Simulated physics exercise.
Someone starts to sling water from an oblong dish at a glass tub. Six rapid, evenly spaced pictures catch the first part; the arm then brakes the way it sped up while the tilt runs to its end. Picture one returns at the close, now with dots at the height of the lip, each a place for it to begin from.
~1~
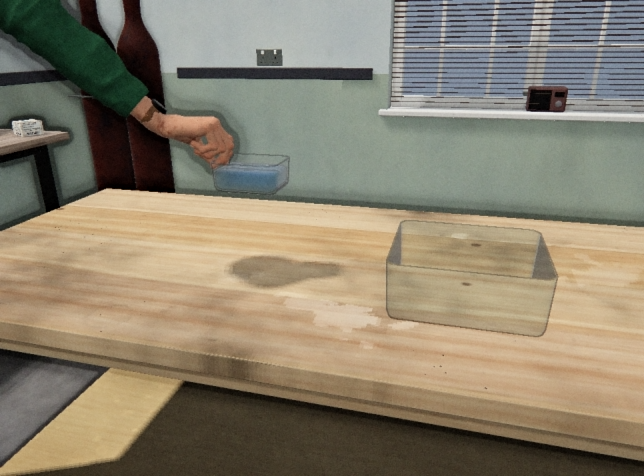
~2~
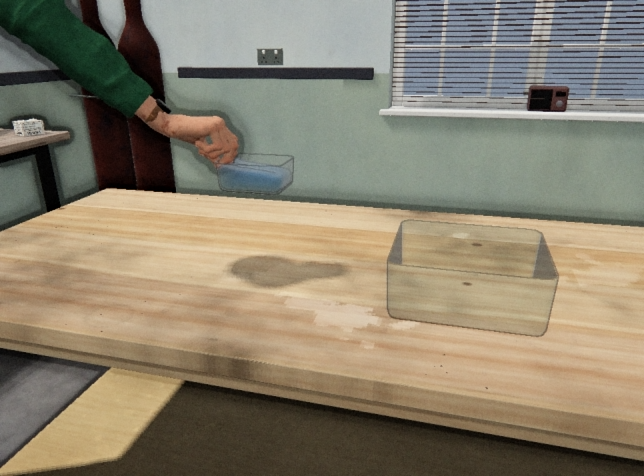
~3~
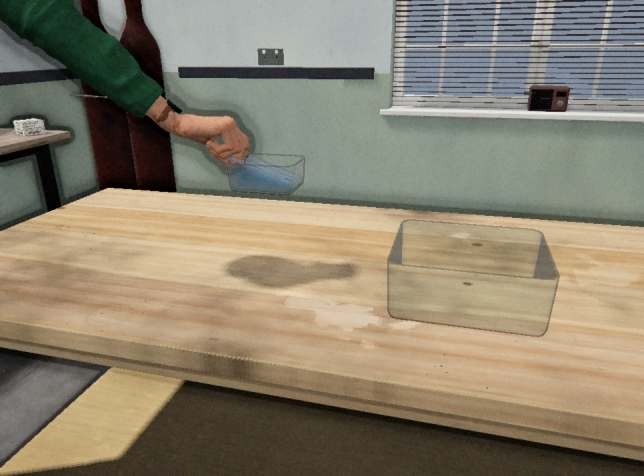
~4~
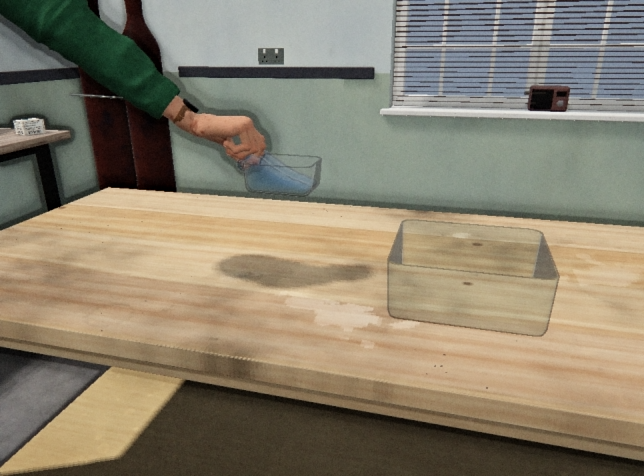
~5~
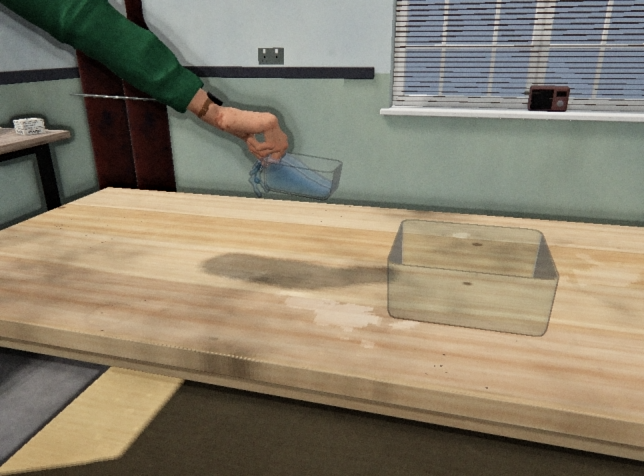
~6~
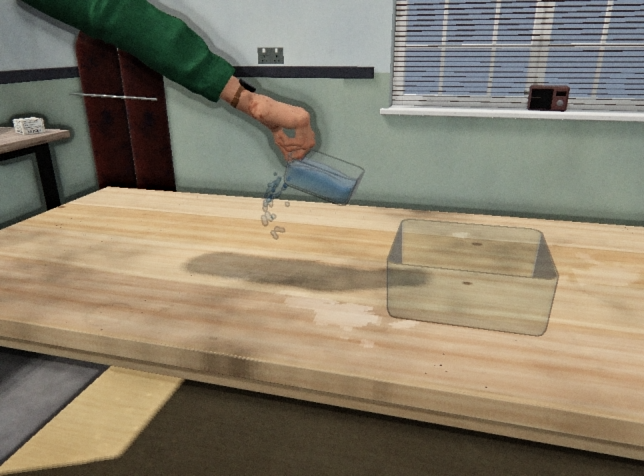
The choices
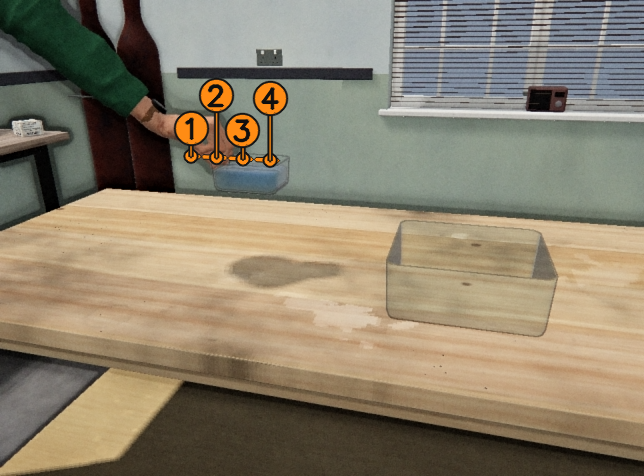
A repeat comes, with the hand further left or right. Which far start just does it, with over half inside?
Choose 3.
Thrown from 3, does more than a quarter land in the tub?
Yes, it does.
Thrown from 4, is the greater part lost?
No, that is safe.
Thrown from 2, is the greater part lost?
Yes, it does.
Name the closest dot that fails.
That is dot 2.
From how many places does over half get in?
Two of them.
In orange, 1 at (191, 156); 2 at (216, 157); 3 at (242, 158); 4 at (270, 160).
For dot 1, about 0 % lands in the tub, 98 % falls short.
For dot 2, about 31 % lands in the tub, 65 % falls short and 5 % goes beside or beyond.
For dot 3, about 64 % lands in the tub, 31 % falls short and 5 % goes beside or beyond.
For dot 4, about 77 % lands in the tub, 15 % falls short and 8 % goes beside or beyond.
